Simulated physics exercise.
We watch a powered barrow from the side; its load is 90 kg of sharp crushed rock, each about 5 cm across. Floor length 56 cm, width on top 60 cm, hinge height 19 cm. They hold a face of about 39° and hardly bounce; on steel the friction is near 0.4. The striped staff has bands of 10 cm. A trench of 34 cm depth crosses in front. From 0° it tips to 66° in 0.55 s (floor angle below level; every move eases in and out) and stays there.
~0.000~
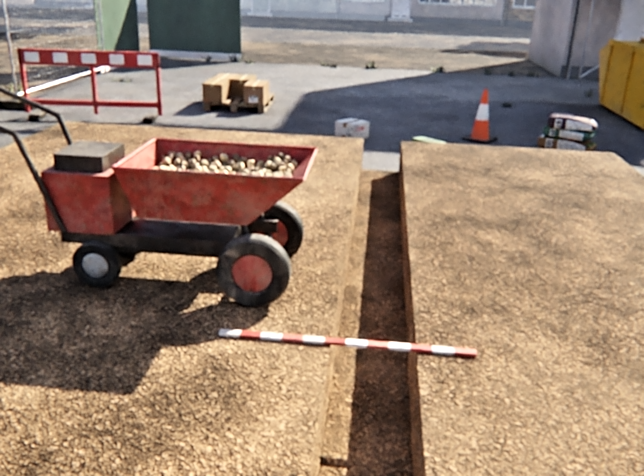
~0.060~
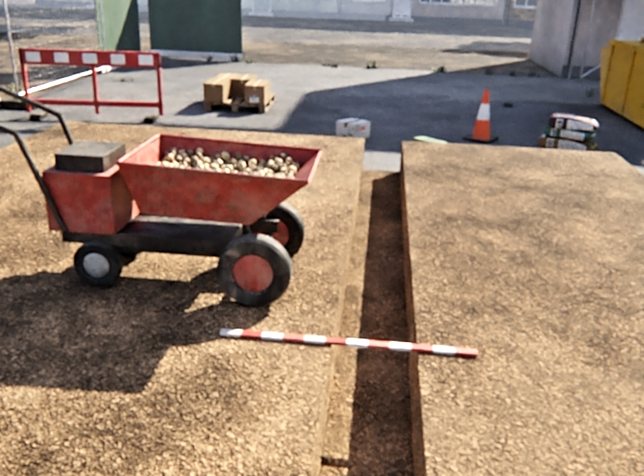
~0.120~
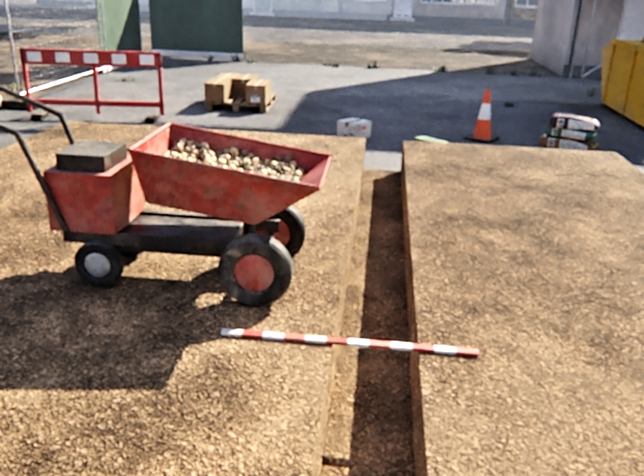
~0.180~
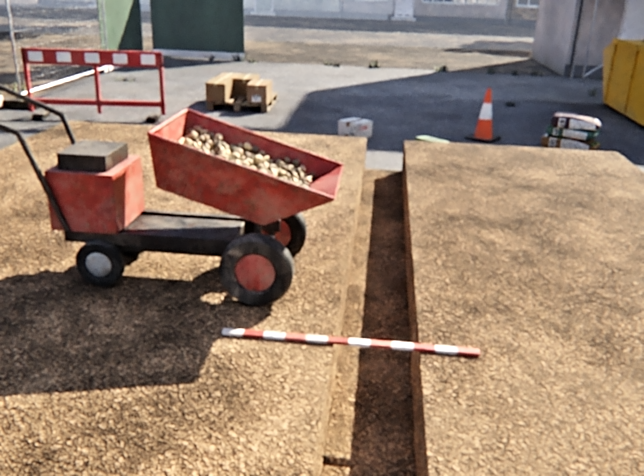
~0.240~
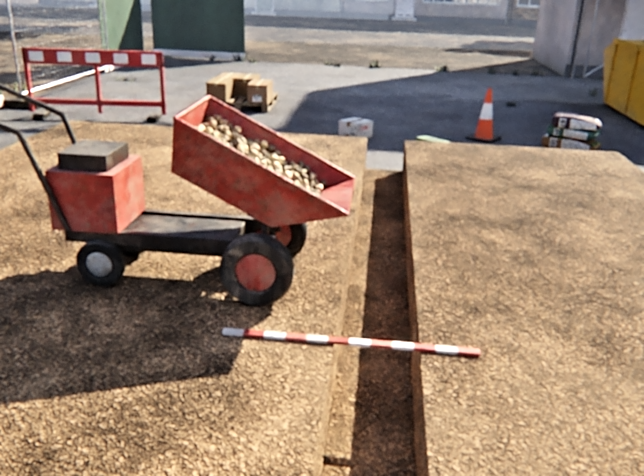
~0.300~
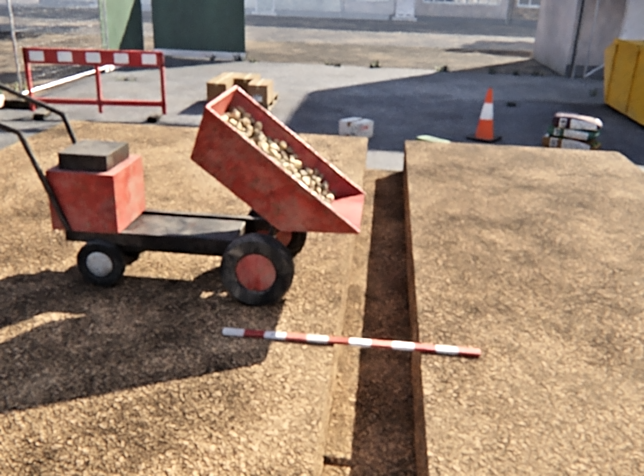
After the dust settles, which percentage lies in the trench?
About 66 per cent.
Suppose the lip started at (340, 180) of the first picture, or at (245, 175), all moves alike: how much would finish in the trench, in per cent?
Near 25 per cent from the first place, 90 from the second.
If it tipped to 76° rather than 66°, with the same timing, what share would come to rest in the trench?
In that case some 70 per cent.
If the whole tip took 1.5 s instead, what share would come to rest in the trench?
Then about 95 per cent.
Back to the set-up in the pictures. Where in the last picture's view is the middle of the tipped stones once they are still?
Their middle is at about (401, 329).
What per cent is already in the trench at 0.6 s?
Some 15 per cent.
After 0.4 s the floor is at 55°; 100 % in the tray; the foremost stones are at (345, 235).
After 0.6 s the floor is at 66°; 87 % in the tray, 13 % in the trench; the foremost stones are at (411, 292).
After 1.0 s the floor is at 66°; 14 % in the tray, 51 % in the trench, 35 % past the trench; the foremost stones are at (532, 299).
After 3.0 s the floor is at 66°; 0 % in the tray, 66 % in the trench, 34 % past the trench; the foremost stones are at (638, 303).
